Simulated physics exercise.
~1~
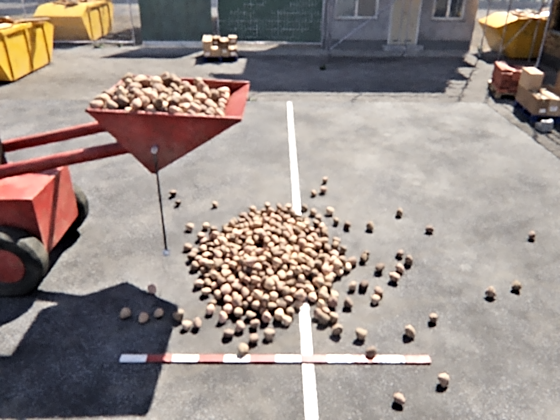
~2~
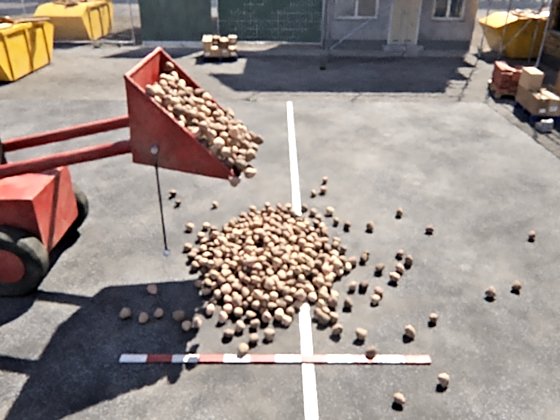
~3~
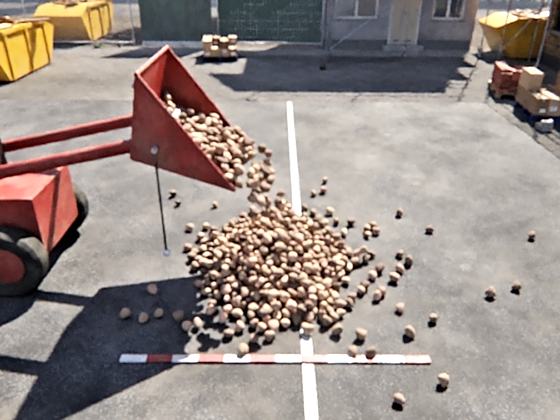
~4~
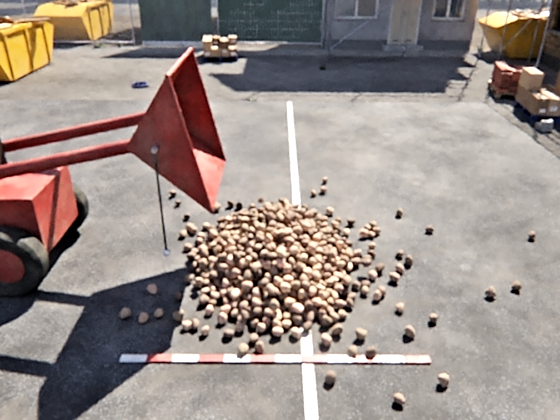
We see a red loader bucket full of rounded brown stones above a loose pile on a paved yard, beside a red and white staff; the bucket tips forward in stages, spilling its stones onto the pile, and ends empty and steeply tilted, the heap broader across the white line.
